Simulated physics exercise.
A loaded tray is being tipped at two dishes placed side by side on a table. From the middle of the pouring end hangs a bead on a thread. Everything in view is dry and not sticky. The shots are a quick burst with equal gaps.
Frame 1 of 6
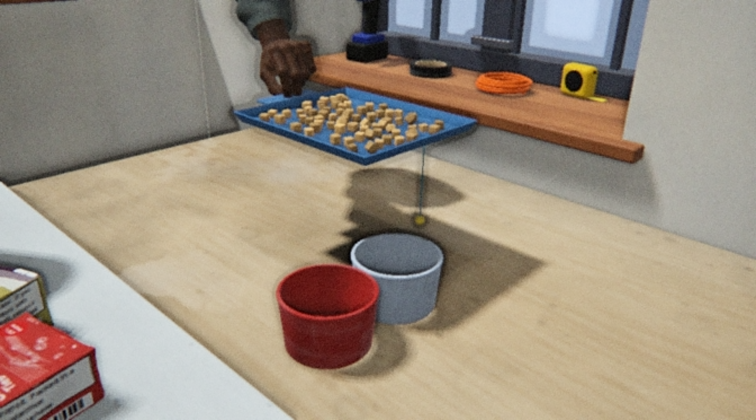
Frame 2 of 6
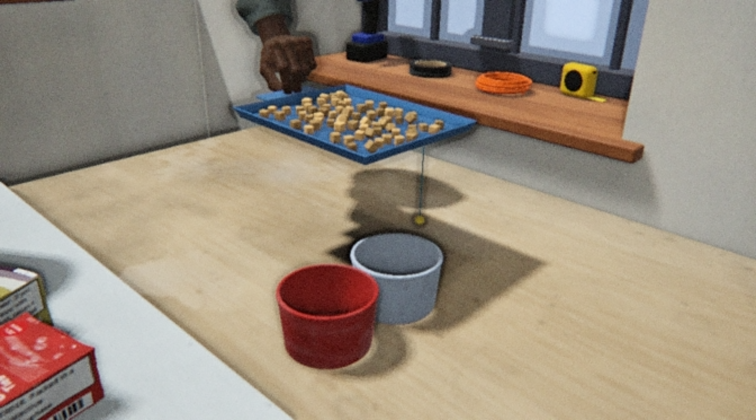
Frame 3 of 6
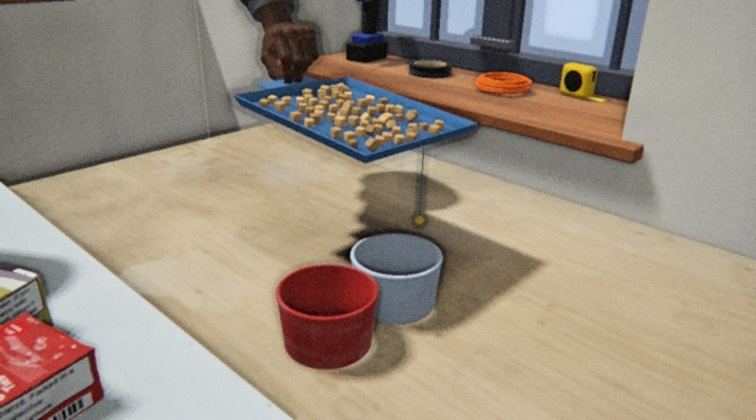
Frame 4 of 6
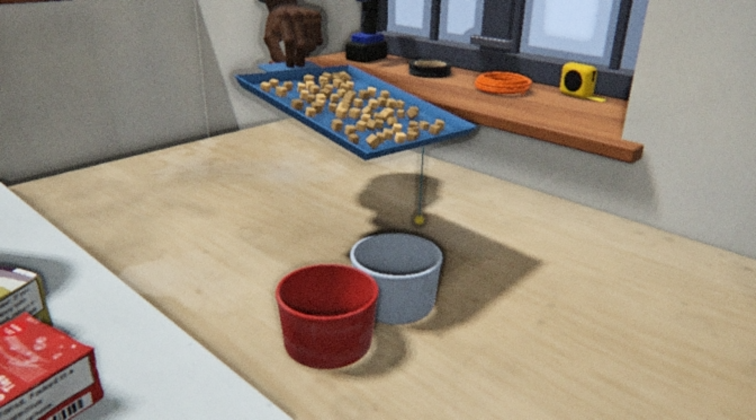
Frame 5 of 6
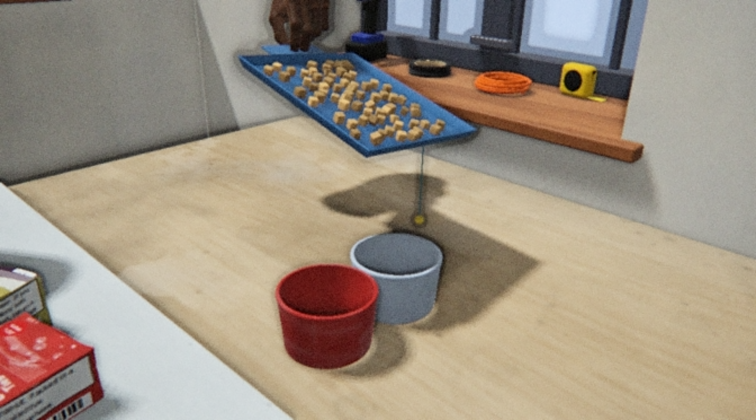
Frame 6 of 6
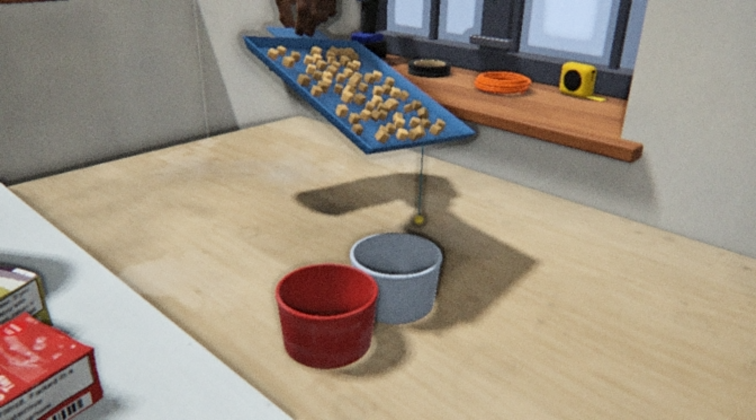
A hand raising the far end of a blue tray of small wooden cubes, tilting it above red and grey dishes.
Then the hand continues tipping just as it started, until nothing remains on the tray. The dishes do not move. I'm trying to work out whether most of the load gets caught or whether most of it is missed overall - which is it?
Honestly, the catch comes out below half of the load.
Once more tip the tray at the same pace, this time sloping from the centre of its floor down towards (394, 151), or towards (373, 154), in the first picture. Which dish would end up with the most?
Outcome by order - one: Right side; two: Right side.
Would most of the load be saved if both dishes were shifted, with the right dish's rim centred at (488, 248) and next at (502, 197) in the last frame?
Try 1: A minority of it. Try 2: A majority of it.
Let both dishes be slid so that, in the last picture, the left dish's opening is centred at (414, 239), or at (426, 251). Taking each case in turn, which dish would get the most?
In the first position the right of the two, in the second the right of the two.
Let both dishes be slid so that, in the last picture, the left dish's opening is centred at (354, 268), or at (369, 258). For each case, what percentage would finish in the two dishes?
Roughly 10% first, roughly 20% second.
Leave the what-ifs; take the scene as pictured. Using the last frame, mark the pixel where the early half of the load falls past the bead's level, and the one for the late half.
(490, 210) first, (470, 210) later.
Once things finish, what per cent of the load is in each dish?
Left dish 0 per cent; right dish 0 per cent.
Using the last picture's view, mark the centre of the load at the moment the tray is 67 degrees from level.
I'd put it at about (447, 128).
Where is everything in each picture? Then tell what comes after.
The first picture shows corners of the pouring end (366, 154) and (470, 120), level; middle of the load (344, 121), small wooden cubes; left dish (362, 331); right dish (430, 290); bead on its thread (420, 220).
The second picture shows corners of the pouring end (366, 154) and (469, 121), level; middle of the load (344, 119).
The third picture shows corners of the pouring end (366, 152) and (470, 123), tipped barely, lowest at the right corner; middle of the load (344, 114).
The fourth picture shows corners of the pouring end (367, 149) and (470, 125), tipped a little, lowest at the right corner; middle of the load (346, 105).
The fifth picture shows corners of the pouring end (369, 147) and (470, 128), tipped clearly, lowest at the right corner; middle of the load (348, 96).
The sixth picture shows corners of the pouring end (371, 144) and (469, 130), tipped clearly, lowest at the right corner; middle of the load (351, 88), about a tenth on the move; left dish (361, 331); right dish (429, 290).
Just after the last frame, tray tipped steeply; the larger part on the tray; about a tenth in the air.
A moment on, tray tipped past a quarter turn; just a few in the right dish; almost all outside both.
Further on, tray tipped past a quarter turn; just a few in the right dish; almost all outside both.
When it is over, tray tipped past a quarter turn; not one in the left dish; just a few in the right dish; almost all outside both.
